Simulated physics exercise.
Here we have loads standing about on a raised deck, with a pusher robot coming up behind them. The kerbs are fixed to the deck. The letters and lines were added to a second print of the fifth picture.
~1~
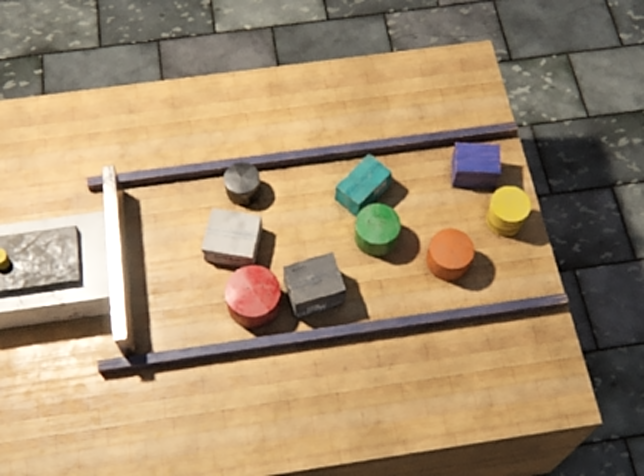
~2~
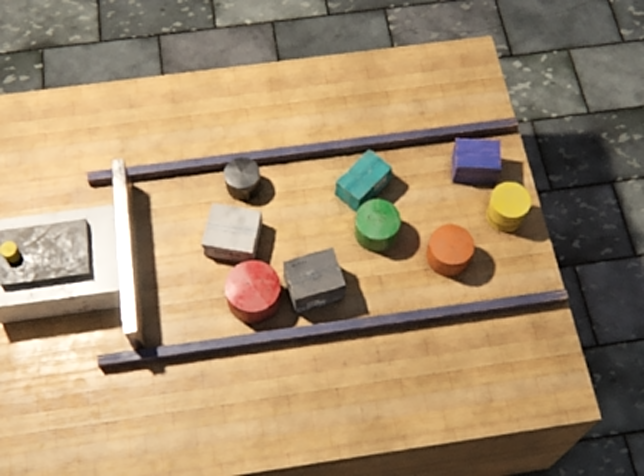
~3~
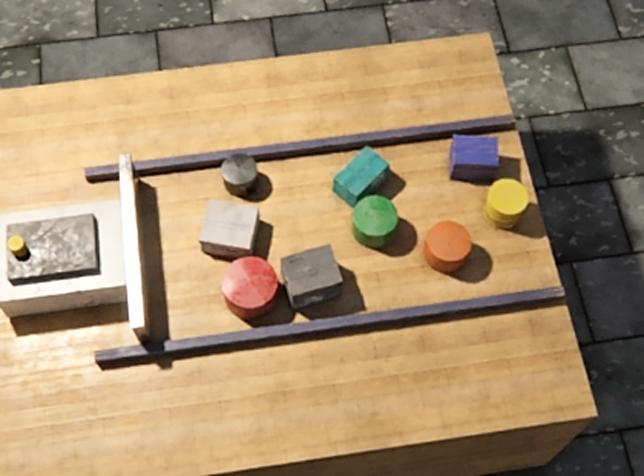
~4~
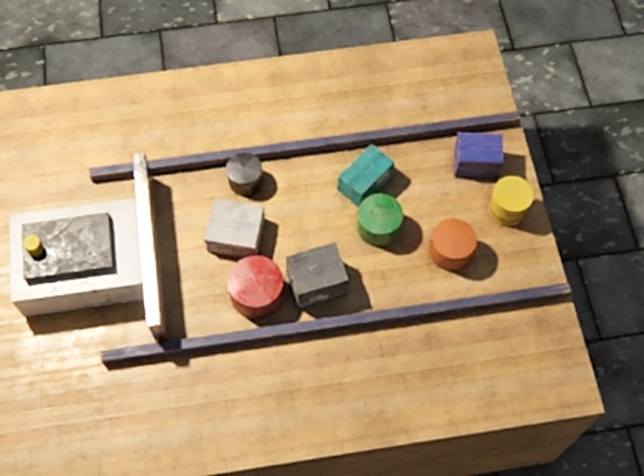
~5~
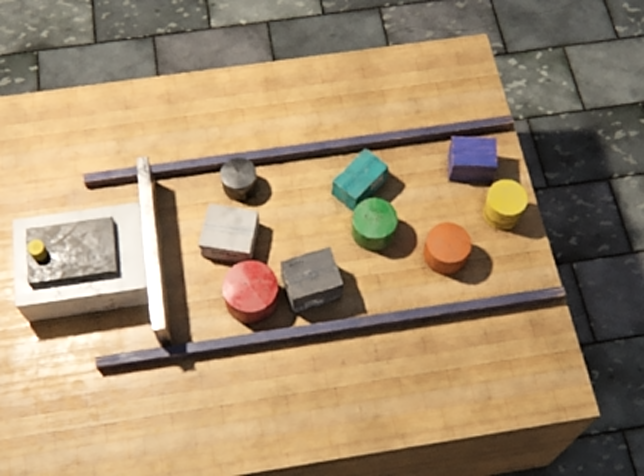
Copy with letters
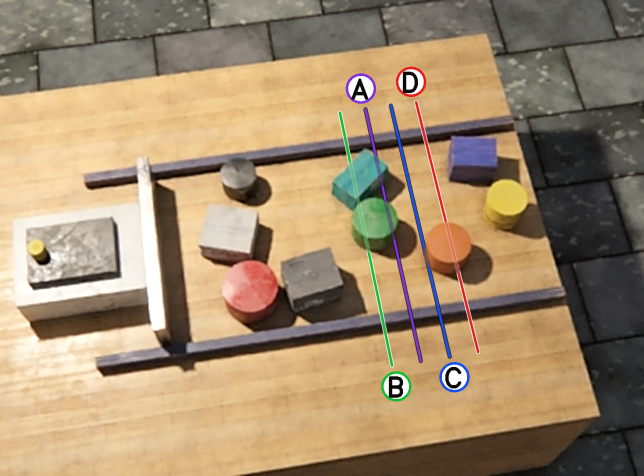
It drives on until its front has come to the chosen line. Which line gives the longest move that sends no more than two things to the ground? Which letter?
At D, and not beyond.
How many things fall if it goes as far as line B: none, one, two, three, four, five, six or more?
In all, none.
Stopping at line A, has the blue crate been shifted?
No.
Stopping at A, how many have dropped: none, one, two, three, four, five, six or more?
In all, none.
On the marked copy, A at (391, 227); B at (364, 231); C at (418, 223); D at (445, 219).
Taking D. A third of the way, robot (189, 234); black canister (275, 175); red canister (302, 283).
Two thirds of the way, robot (297, 218); yellow pail (510, 200); orange canister (497, 236).
When it is over, robot (378, 207); orange canister over the edge; yellow pail over the edge; two fallen.
As for the rest, A is within the limit but short; B is within the limit but short; C is within the limit but short.
